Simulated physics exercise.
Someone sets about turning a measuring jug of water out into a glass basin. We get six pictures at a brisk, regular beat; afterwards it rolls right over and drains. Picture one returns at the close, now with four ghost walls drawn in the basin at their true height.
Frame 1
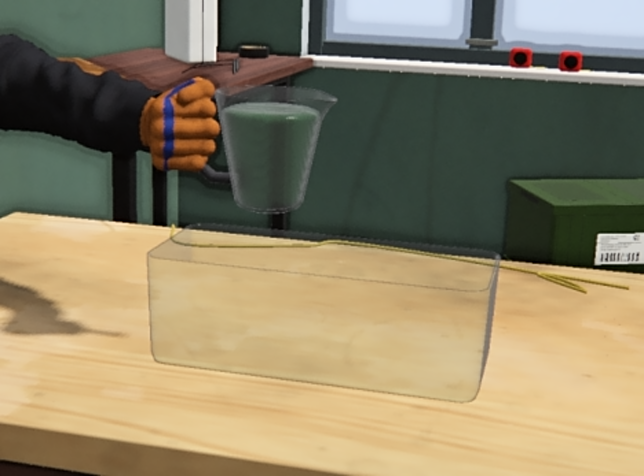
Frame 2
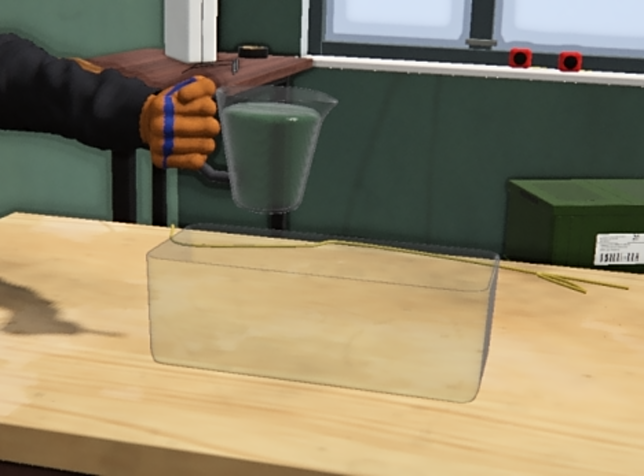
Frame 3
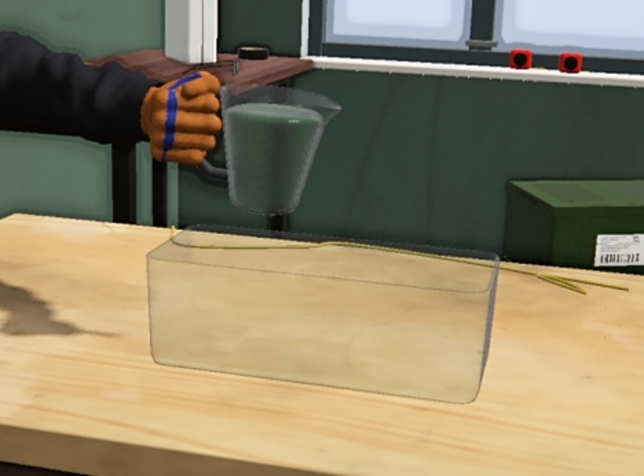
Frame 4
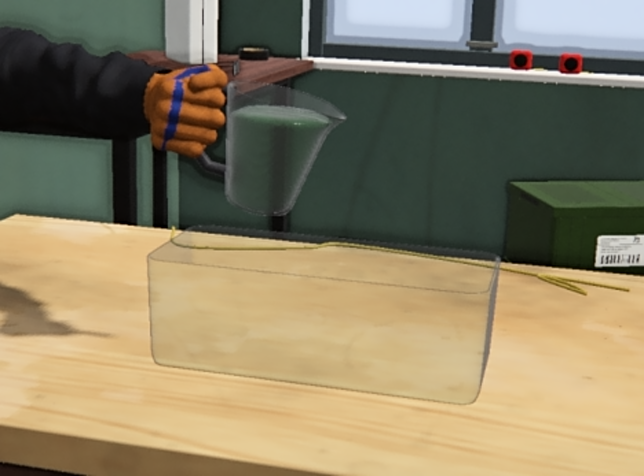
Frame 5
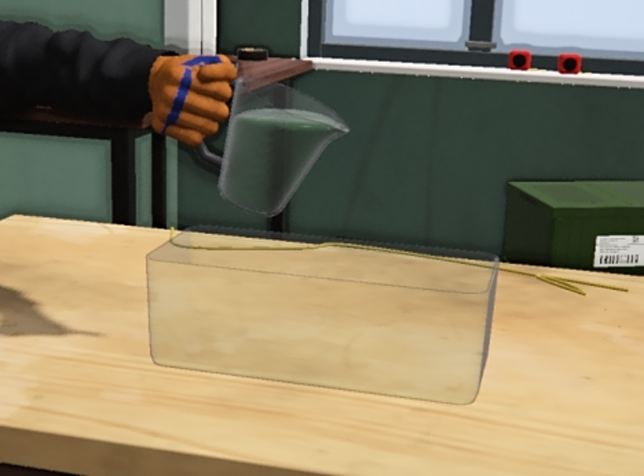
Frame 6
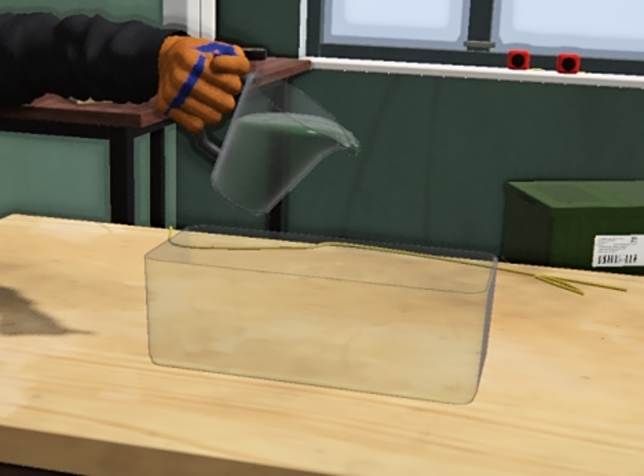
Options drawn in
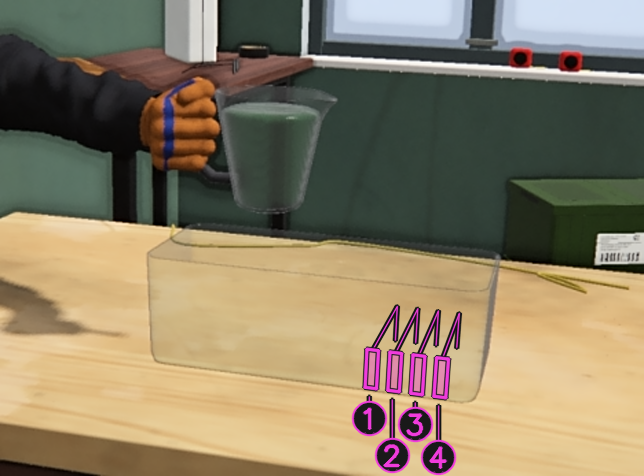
A gloved hand in orange held a clear measuring jug of water above a glass basin on a wooden table, then gradually tilted it to the right until the water reached over its lip.
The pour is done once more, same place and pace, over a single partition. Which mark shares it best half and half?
Slot 1.
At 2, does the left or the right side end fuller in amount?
The left side.
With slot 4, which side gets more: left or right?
The left side.
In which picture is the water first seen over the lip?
Picture 6.
On the marked copy, 1 at (369, 396); 2 at (392, 399); 3 at (415, 402); 4 at (438, 405).
With 1, about 55 % ends left of the wall and 45 % right of it.
With 2, about 83 % ends left of the wall and 15 % right of it.
With 3, about 93 % ends left of the wall and 6 % right of it.
With 4, about 94 % ends left of the wall and 6 % right of it.
